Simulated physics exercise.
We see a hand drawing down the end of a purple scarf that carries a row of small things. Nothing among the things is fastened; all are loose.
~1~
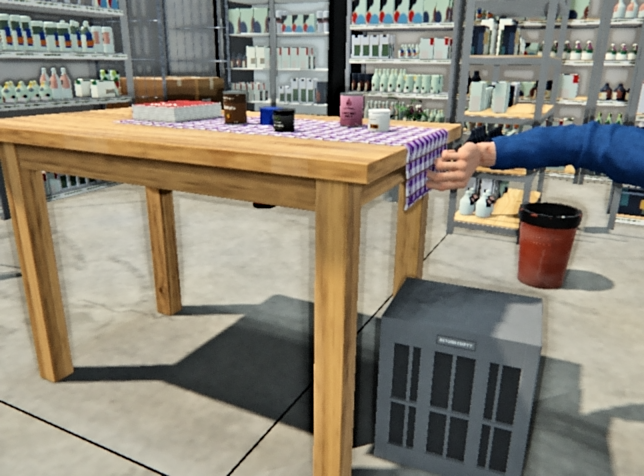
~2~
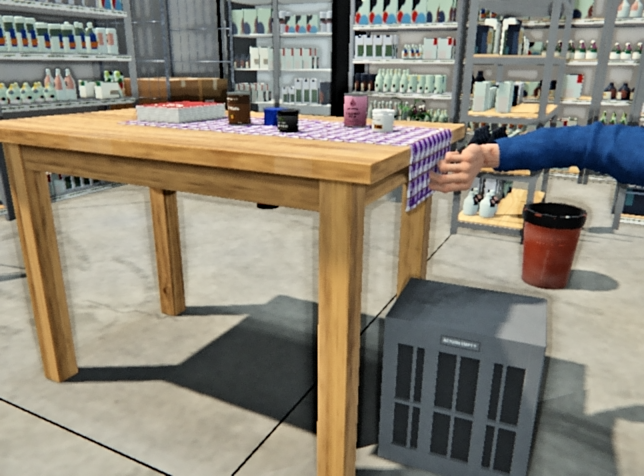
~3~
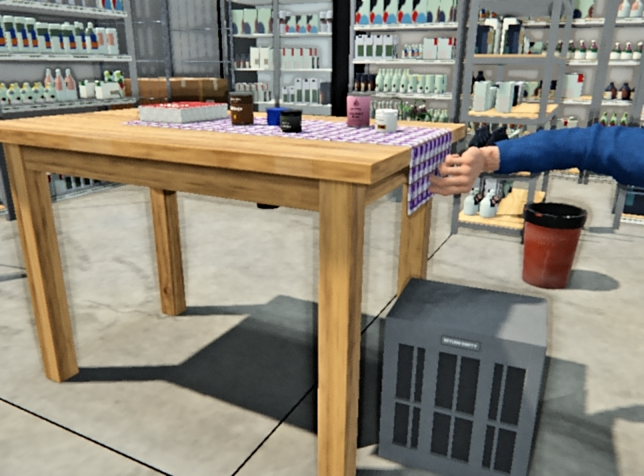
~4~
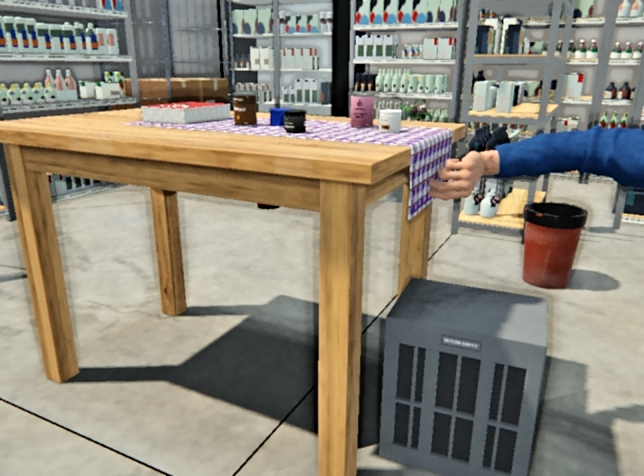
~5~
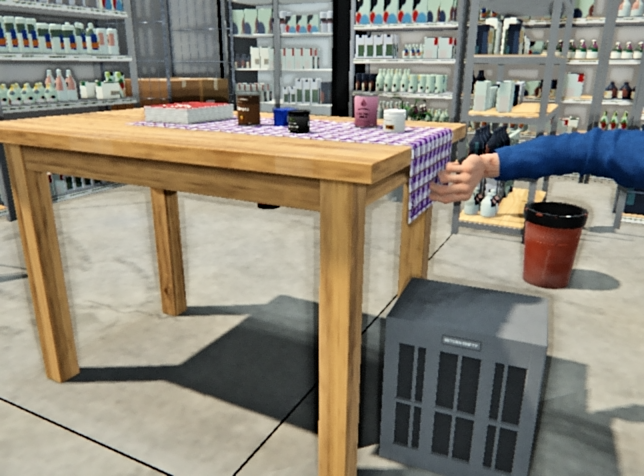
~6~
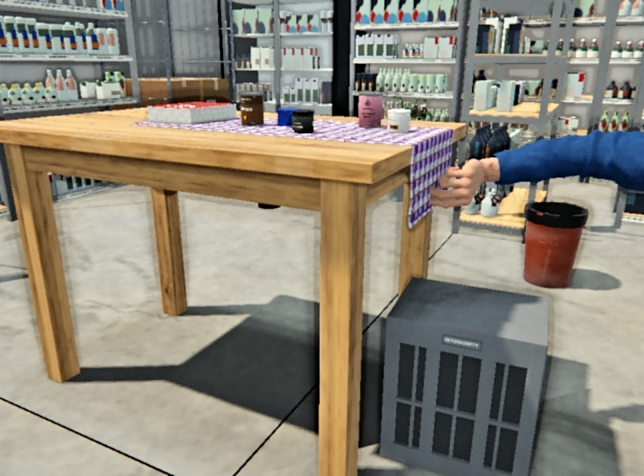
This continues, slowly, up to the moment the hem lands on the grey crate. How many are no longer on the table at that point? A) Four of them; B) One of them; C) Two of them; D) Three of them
Two of them.
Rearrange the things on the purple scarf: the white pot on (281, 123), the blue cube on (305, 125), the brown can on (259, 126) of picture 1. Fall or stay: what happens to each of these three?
The white pot stays aboard, the blue cube stays aboard, the brown can stays aboard.
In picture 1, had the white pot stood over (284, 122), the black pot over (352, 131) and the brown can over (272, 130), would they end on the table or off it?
In the end the white pot is still on top, the black pot is no longer on top, and the brown can is still on top.
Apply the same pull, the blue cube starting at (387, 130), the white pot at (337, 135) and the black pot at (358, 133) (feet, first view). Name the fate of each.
Note - blue cube lost, white pot lost, black pot lost.
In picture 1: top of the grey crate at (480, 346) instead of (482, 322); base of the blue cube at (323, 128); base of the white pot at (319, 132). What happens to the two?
The blue cube goes over; the white pot tumbles off.
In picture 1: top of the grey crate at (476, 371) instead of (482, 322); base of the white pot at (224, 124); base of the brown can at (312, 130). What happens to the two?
Well, the white pot is safe, and the brown can is dislodged.
Early on, hem near (429, 253); all still up.
Midway, hem on the crate; white pot and pink can gone.
Finally, hem on the crate; white pot and pink can gone. It carries off two.
